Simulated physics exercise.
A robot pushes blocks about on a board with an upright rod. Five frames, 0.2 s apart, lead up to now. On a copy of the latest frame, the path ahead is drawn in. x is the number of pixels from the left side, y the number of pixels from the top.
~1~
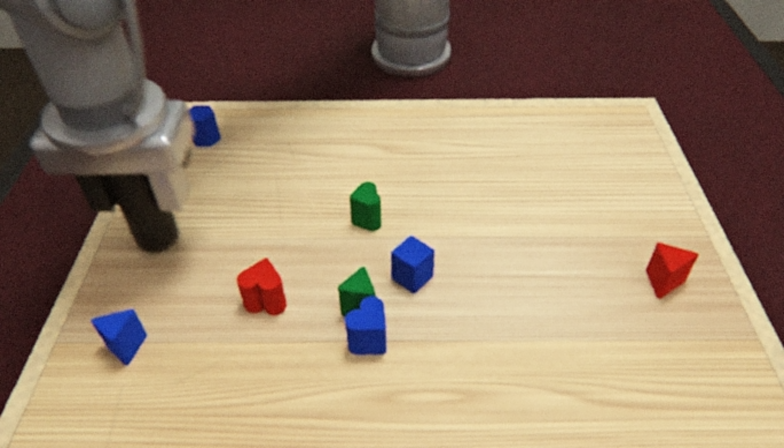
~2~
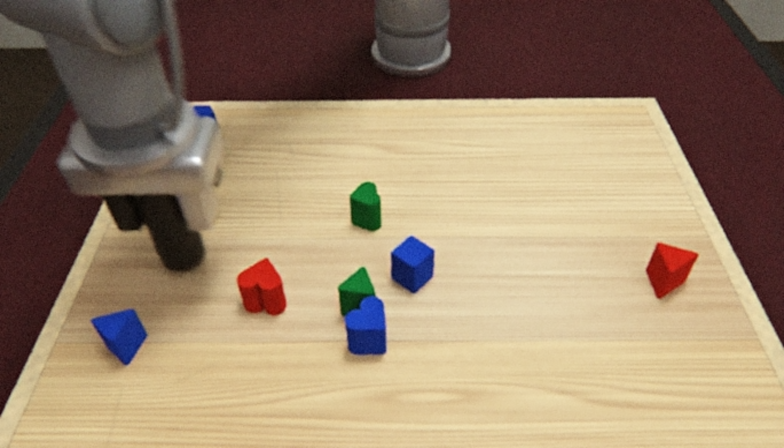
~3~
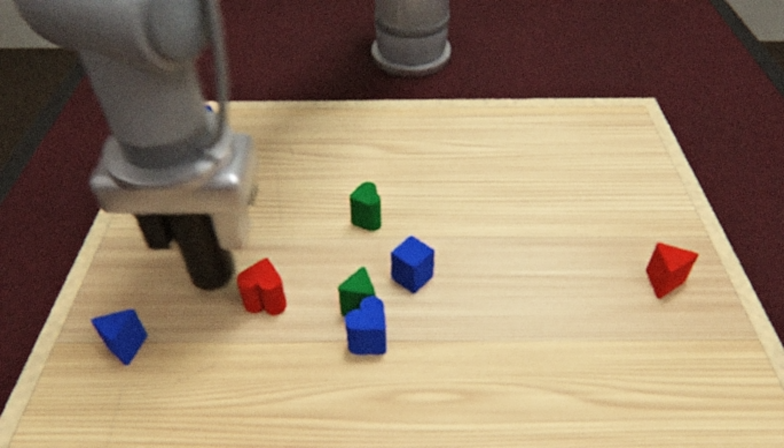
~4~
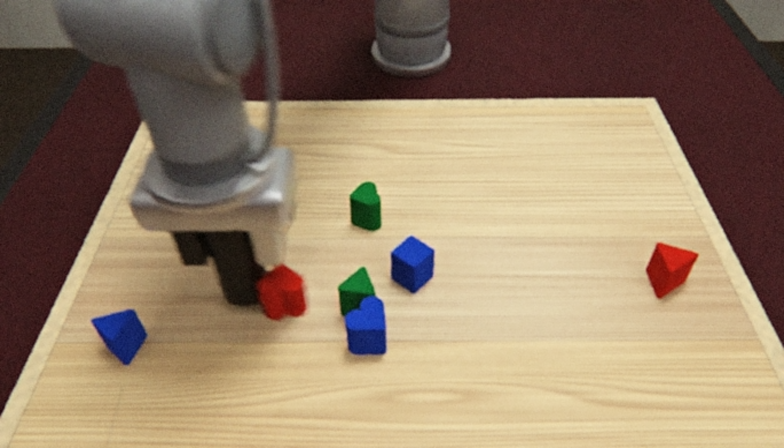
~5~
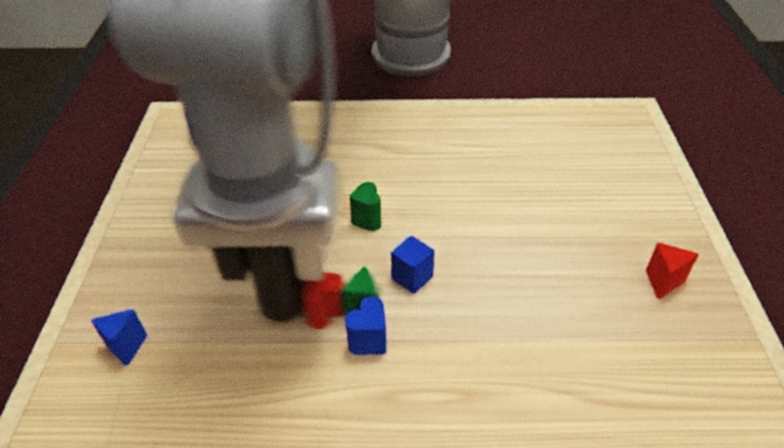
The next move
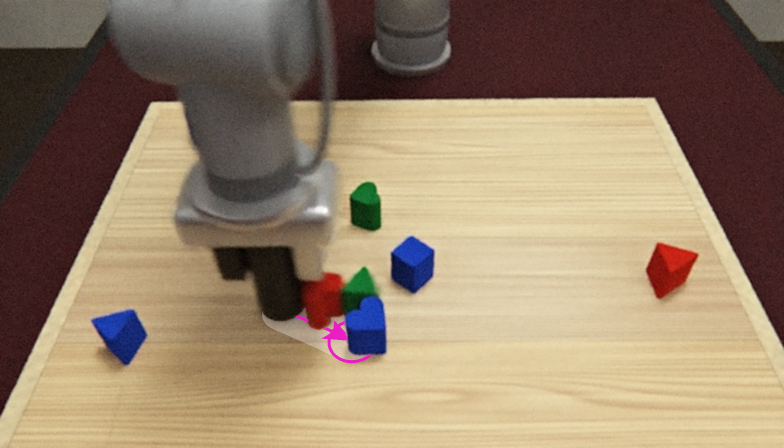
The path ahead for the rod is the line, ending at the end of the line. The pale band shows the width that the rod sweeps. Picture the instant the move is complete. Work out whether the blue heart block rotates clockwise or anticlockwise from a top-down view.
From above, the blue heart block will be seen to turn clockwise.
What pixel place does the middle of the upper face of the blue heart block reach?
Just about (398, 322).
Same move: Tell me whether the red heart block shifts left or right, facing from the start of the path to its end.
Facing the way the path runs, start to end, you'll find the red heart block has shifted left.
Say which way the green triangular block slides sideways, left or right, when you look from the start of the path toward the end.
The shift is leftward.
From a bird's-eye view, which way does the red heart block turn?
If we look at it from overhead, the red heart block pivots counter-clockwise.
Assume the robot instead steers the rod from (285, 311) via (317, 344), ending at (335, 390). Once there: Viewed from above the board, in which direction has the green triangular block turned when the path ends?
Viewed from above, counterclockwise.
The drawn path runs from (285, 311) directly to (353, 341).
The first path, step by step. Halfway along, rod (318, 318); red heart block (356, 290), turned 20° anticlockwise; green triangular block (390, 282), turned 30° anticlockwise.
At the end, rod (352, 333); red heart block (378, 288), turned 50° anticlockwise; green triangular block (407, 278), turned 35° anticlockwise; blue heart block (398, 322), turned 20° clockwise; blue four-sided block not moved.
